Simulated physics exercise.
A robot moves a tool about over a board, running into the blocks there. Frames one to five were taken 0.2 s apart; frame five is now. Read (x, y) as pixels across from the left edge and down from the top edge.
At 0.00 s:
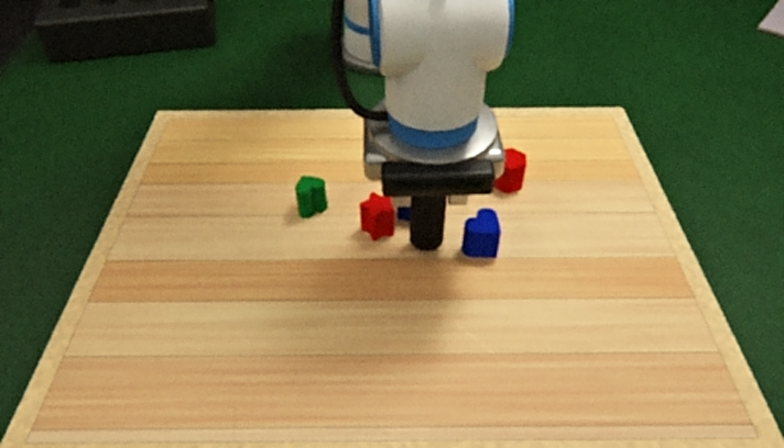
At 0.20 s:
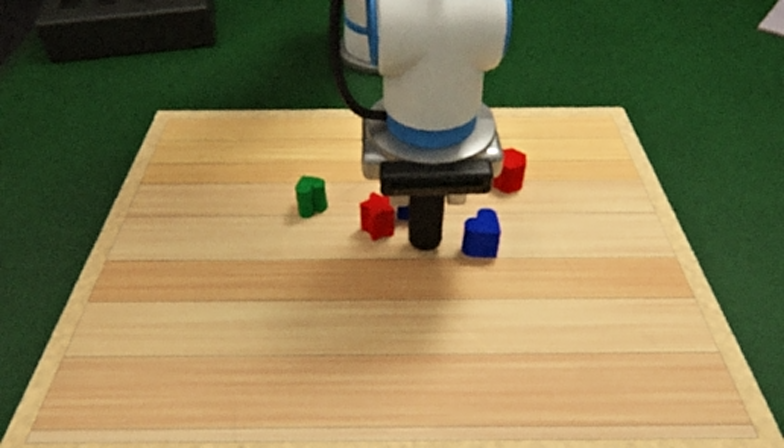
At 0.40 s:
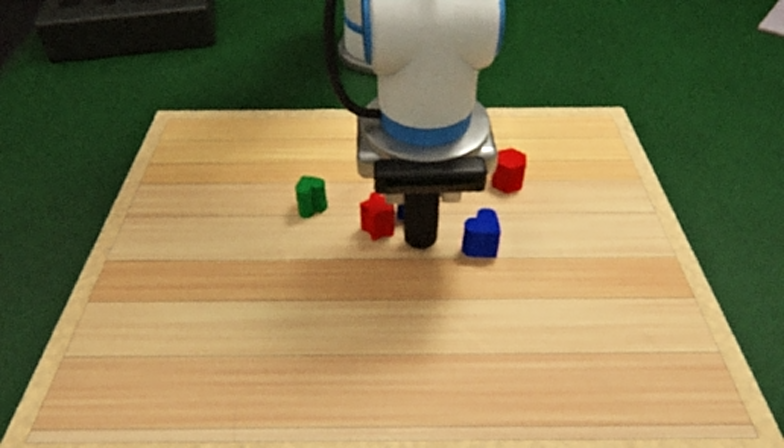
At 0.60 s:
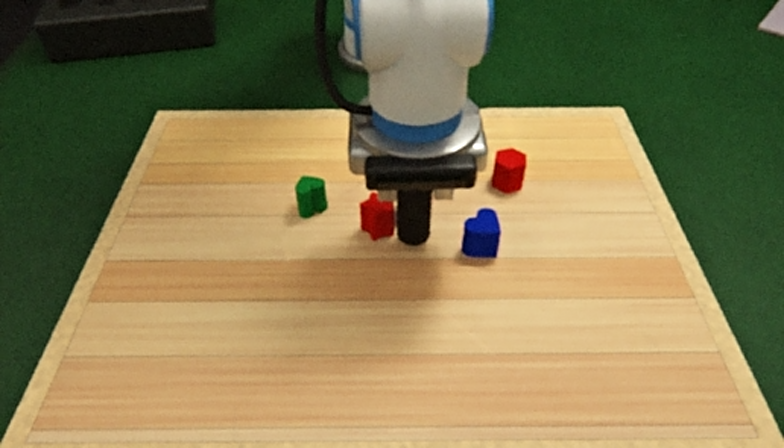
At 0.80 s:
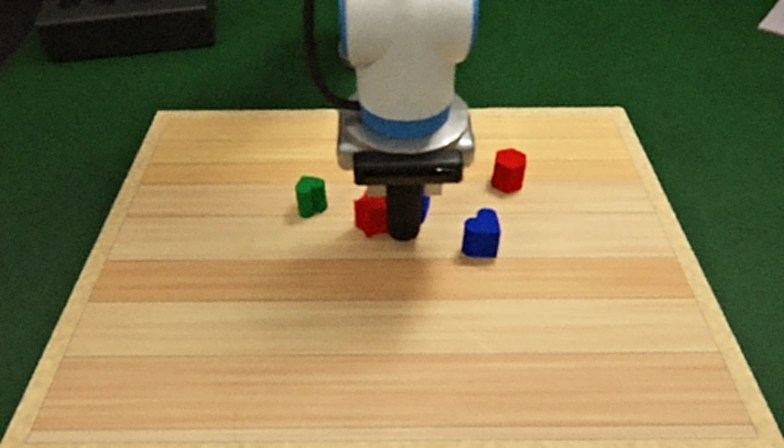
On a wooden board, a robot arm slid its black tool a short way left beside the blocks and nudged the red star-shaped one slightly left, while the green and blue heart blocks stayed put.
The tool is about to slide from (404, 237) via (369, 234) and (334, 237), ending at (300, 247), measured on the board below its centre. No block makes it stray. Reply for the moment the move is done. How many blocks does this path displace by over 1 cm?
Counting only shifts above 1 cm, I get one block.
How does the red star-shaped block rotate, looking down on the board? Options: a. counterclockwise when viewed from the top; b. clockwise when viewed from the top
That would be b.
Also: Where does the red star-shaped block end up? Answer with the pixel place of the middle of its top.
The red star-shaped block ends near (340, 189).
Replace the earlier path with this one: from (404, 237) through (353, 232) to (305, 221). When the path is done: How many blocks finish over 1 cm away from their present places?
Going by the path, two of them shift by more than about 1 cm.
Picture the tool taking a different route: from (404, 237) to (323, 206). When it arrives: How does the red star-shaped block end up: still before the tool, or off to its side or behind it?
I'd say it is still being pushed.
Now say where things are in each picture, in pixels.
Tool tip (427, 239); block tops, red star-shaped block (378, 203); blue square piece hidden, in the first frame.
Tool (425, 239); blocks unchanged, in the second frame.
Tool (421, 237); blocks unchanged, in the third frame.
Tool (413, 234); blocks unchanged, in the fourth frame.
Tool (404, 230); red star-shaped block (372, 201); blue square piece hidden, in the fifth frame.
On the path given first. One third of the way, tool (368, 226); red star-shaped block (350, 191), turned 50° clockwise.
Two thirds of the way, tool (331, 230); red star-shaped block (340, 189), turned 90° clockwise.
At the end, tool (298, 239); red star-shaped block (340, 189), turned 90° clockwise; blue square piece in place.
